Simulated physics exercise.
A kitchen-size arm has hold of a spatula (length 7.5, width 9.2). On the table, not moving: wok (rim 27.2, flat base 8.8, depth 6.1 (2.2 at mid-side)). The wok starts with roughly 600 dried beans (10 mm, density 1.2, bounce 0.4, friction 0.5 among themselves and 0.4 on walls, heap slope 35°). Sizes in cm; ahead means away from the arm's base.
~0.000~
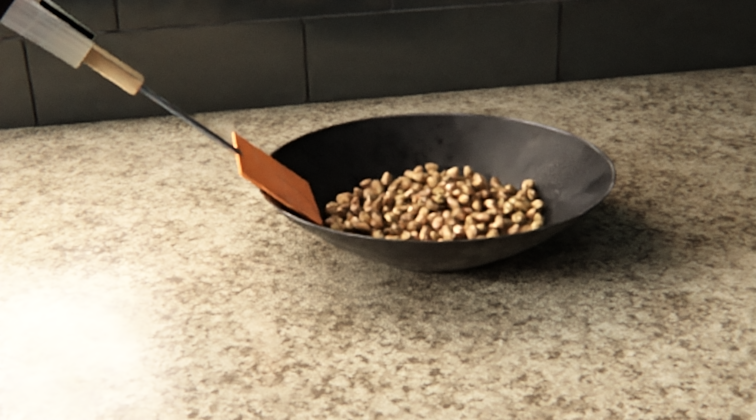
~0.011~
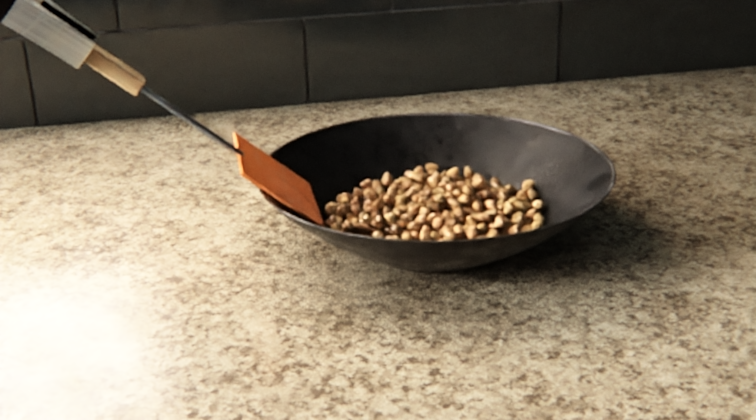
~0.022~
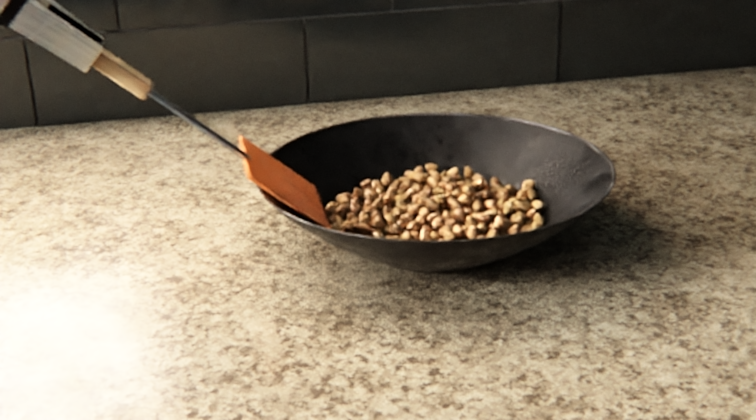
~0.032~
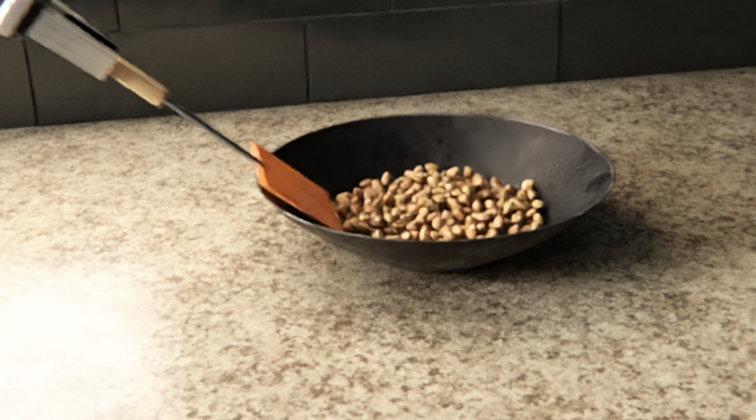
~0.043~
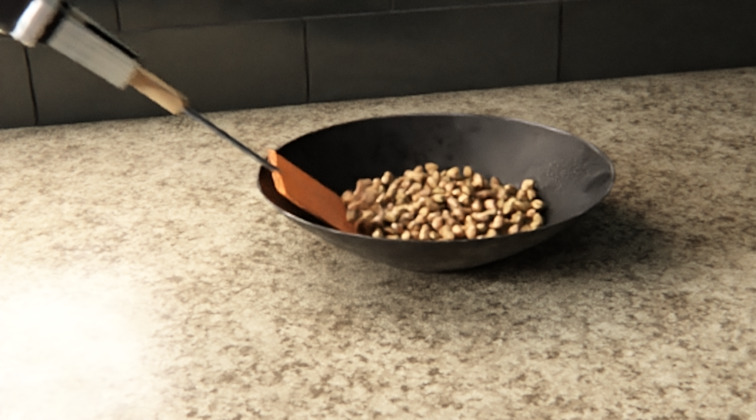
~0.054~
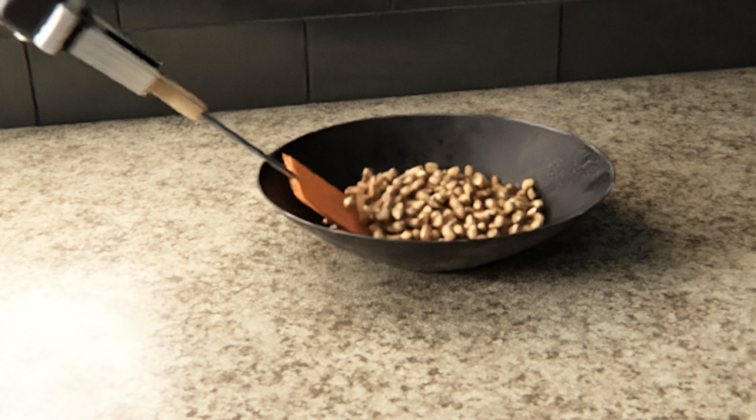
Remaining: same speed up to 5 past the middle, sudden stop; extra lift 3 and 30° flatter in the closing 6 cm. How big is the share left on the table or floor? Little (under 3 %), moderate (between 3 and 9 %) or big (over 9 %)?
Share on the table or floor: Big (over 9 %).
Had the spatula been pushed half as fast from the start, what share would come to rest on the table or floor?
It would be near 0 per cent.
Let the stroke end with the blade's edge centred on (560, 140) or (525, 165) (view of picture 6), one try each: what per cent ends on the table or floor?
Some 50 and 35 per cent.
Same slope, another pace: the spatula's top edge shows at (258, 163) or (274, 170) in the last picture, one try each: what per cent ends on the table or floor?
Some 0 and 5 per cent.
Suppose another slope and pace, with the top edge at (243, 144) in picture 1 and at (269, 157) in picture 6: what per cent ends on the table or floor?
Some 0 per cent.
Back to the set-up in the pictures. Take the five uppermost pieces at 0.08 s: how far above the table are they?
Roughly 7 cm.
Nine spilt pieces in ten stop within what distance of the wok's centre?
Roughly 40 cm.
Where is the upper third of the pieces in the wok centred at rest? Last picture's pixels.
At about (542, 179).
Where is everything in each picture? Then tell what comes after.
The first frame shows spatula top edge at (236, 152), sloping 41°; upper third of the load around (435, 208), from x 330 to 540, top at y 170; 597 in the wok.
The second frame shows spatula top edge at (237, 152), sloping 41°; upper third of the load around (435, 208), from x 330 to 540, top at y 170.
The third frame shows spatula top edge at (244, 156), sloping 41°; upper third of the load around (435, 208), from x 330 to 540, top at y 170.
The fourth frame shows spatula top edge at (258, 162), sloping 41°; upper third of the load around (435, 208), from x 330 to 540, top at y 170.
The fifth frame shows spatula top edge at (275, 170), sloping 41°; upper third of the load around (433, 207), from x 330 to 540, top at y 170.
The sixth frame shows spatula top edge at (293, 176), sloping 41°; upper third of the load around (430, 205), from x 330 to 540, top at y 170; 597 in the wok.
By 0.08 s, sloping 41°, highest piece 8 above the table; 597 in the wok.
By 0.11 s, sloping 31°, highest piece 11 above the table; 597 in the wok.
By 0.32 s, sloping 11°, highest piece 10 above the table; 506 in the wok, 39 on the table or floor, 52 on the blade or in flight.
By 1.37 s, sloping 11°, highest piece 7 above the table; 505 in the wok, 92 on the table or floor.
Final count, 505 in the wok, 92 on the table or floor. That is 15 % on the table or floor.
